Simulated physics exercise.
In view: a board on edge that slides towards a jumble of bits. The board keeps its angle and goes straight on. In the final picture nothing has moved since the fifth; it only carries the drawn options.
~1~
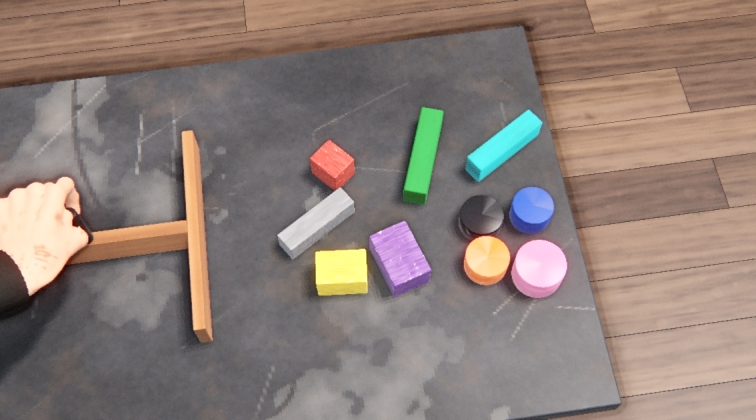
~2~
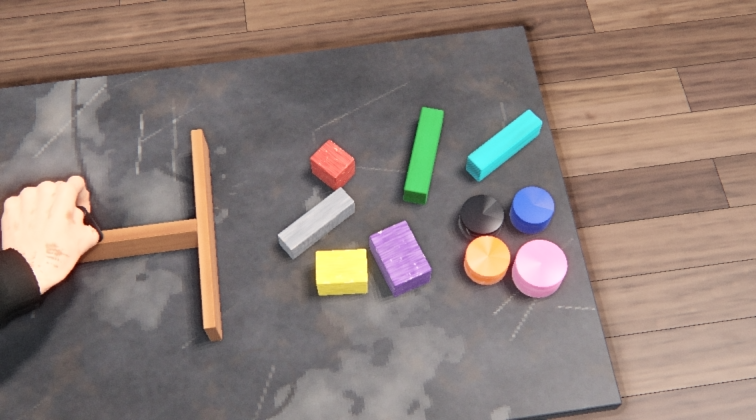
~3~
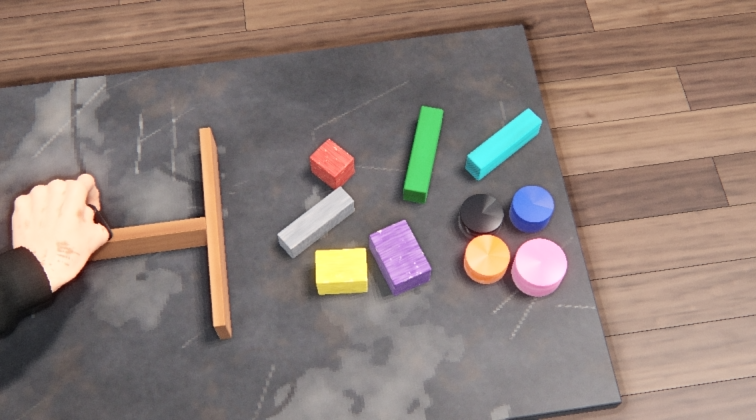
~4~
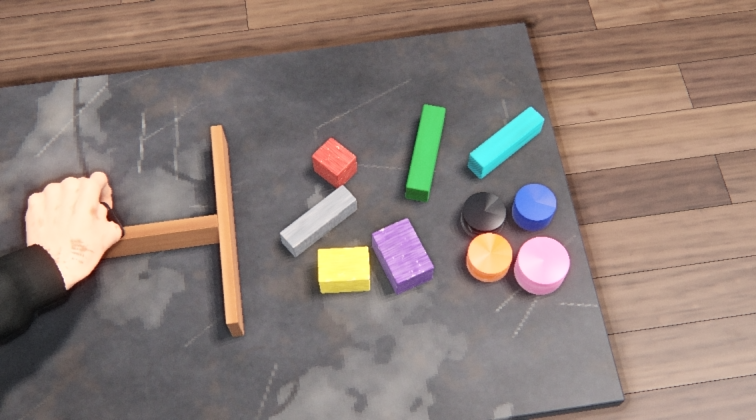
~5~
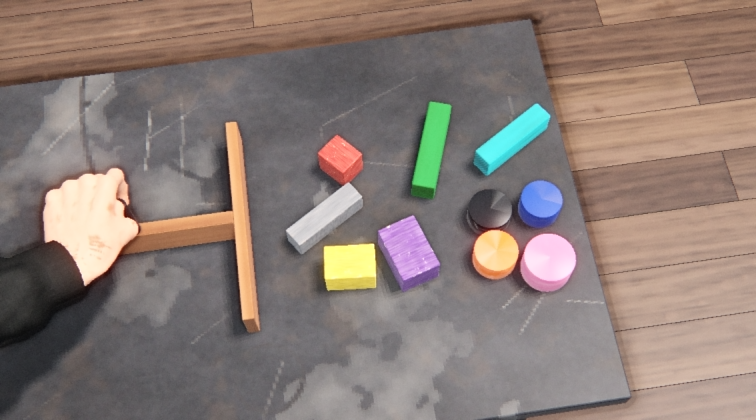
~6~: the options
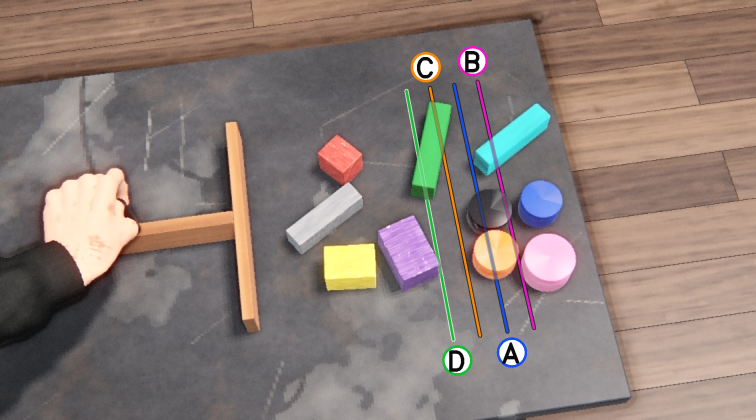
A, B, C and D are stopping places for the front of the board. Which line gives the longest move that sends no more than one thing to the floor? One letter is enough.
C is the last line within the limit.
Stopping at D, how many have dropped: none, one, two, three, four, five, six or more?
The count is none.
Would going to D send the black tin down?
No.
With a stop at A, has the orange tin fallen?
By then, yes.
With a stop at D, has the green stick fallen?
No.
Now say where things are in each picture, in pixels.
In the first frame, turquoise stick (503, 145); orange tin (487, 261); blue tin (532, 211).
In the second frame, board (202, 224); yellow block (342, 273).
In the third frame, board (212, 222); red block (333, 165).
In the fourth frame, board (224, 219); green stick (426, 153).
In the fifth frame, board (239, 215); pink tin (548, 263); turquoise stick (512, 139); orange tin (496, 255).
On the copy, A at (479, 200); B at (504, 197); C at (453, 204); D at (428, 207).
On C. First, board (316, 205); yellow block (356, 265); grey bar (359, 206).
Then, board (395, 194); blue tin (552, 202); pink tin (565, 264).
Finally, board (450, 187); blue tin over the edge; pink tin (584, 266); one fallen.
By contrast, A drops three; B drops four; D is within the limit but short.
